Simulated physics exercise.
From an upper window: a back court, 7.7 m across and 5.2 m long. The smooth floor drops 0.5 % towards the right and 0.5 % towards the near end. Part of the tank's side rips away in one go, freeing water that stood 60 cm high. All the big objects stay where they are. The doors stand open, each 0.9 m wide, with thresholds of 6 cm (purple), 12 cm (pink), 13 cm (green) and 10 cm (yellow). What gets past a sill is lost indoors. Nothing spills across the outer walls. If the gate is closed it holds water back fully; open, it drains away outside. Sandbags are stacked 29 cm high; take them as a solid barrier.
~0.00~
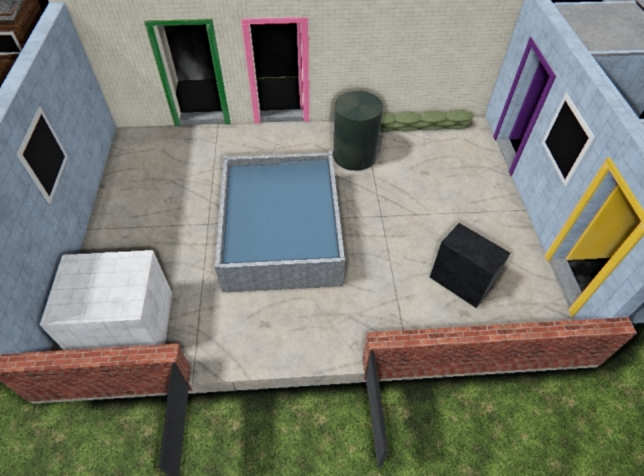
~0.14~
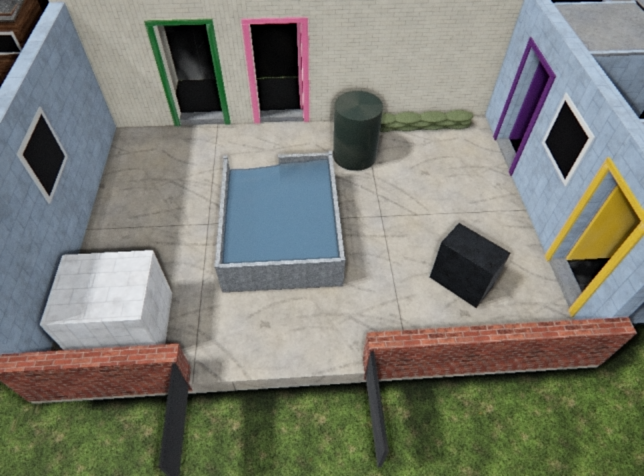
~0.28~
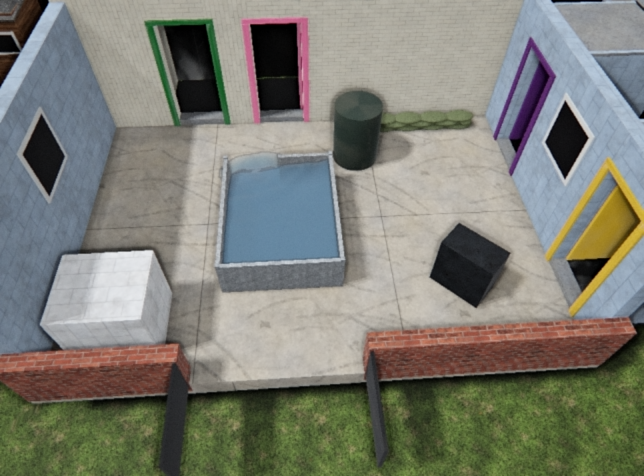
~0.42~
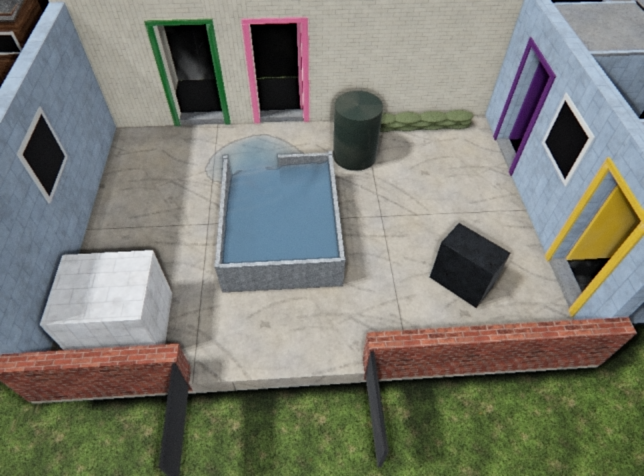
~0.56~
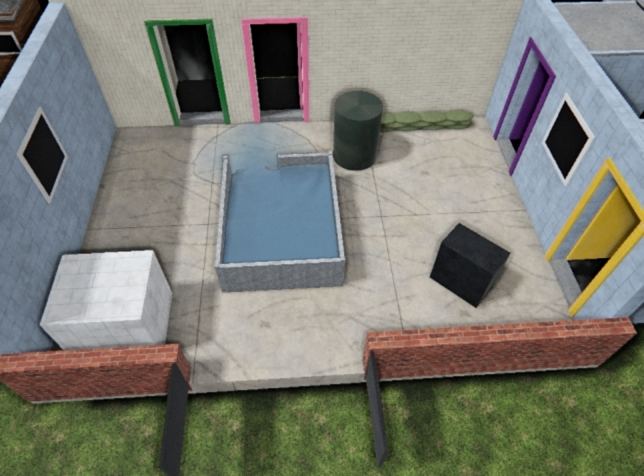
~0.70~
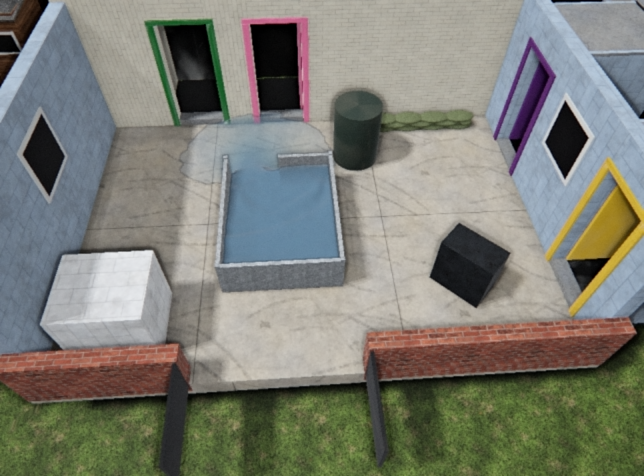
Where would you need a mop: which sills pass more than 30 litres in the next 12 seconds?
The water let in: At the purple door it keeps below the limit; at the pink door it passes the limit; at the green door it exceeds the limit; at the yellow door it does not reach the limit.
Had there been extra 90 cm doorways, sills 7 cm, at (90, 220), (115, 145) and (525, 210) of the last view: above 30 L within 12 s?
In that order: Not over, above, under.
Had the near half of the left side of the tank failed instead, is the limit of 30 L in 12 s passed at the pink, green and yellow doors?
Then: Pink under, green under, yellow under.
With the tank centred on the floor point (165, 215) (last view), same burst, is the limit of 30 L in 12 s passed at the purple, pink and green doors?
Then: Purple below, pink not over, green over.
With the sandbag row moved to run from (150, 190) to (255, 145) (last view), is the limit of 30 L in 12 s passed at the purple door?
Then: Purple over.
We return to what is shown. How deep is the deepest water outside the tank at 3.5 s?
Up to some 27 cm.
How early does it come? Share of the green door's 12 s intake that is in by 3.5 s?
About 90 per cent.
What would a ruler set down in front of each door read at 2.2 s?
Depths in cm: Purple 0, pink 27, green 23, yellow 0.
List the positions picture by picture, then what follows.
Still water, 60 cm deep, in the tank at (280, 208), in the first picture.
The front is at a hidden place, 0.5 m from the gap on the tank's far side; 0.2 m2 of floor is under water; 60 cm left at the back of the tank, in the second picture.
The front is at a hidden place, 0.9 m from the gap on the tank's far side; 0.8 m2 of floor is under water; 60 cm left at the back of the tank, in the third picture.
The front is at (268, 138), 1.3 m from the gap on the tank's far side; 1.7 m2 of floor is under water; 60 cm left at the back of the tank, in the fourth picture.
The front is at (245, 123), 1.8 m from the gap on the tank's far side; 2.8 m2 of floor is under water; 60 cm left at the back of the tank, in the fifth picture.
Water pours out on the tank's far side and has run 2.0 m, to (216, 124); typically 5 cm deep outside, 59 cm at the tank's back, in the sixth picture.
After 1.4 s water covers 15 % of the floor and is deepest (33 cm) near (249, 179); purple door not reached, pink door 25 cm at the sill, 30 L in, green door 23 cm at the sill, 6 L in, yellow door not reached.
After 2.2 s water covers 20 % of the floor and is deepest (32 cm) near (126, 127); purple door not reached, pink door 27 cm at the sill, 91 L in, green door 23 cm at the sill, 38 L in, yellow door not reached.
After 3.5 s water covers 35 % of the floor and is deepest (27 cm) near (482, 115); purple door 2 cm at the sill, 0 L in, pink door 19 cm at the sill, 157 L in, green door 17 cm at the sill, 69 L in, yellow door not reached.
After 7.0 s water covers 65 % of the floor and is deepest (16 cm) near (482, 115); purple door 3 cm at the sill, 0 L in, pink door 12 cm at the sill, 198 L in, green door 10 cm at the sill, 78 L in, yellow door 3 cm at the sill, 0 L in.
After 12.0 s water covers 85 % of the floor and is deepest (10 cm) near (213, 260); purple door 3 cm at the sill, 0 L in, pink door 7 cm at the sill, 200 L in, green door 7 cm at the sill, 78 L in, yellow door 6 cm at the sill, 0 L in.
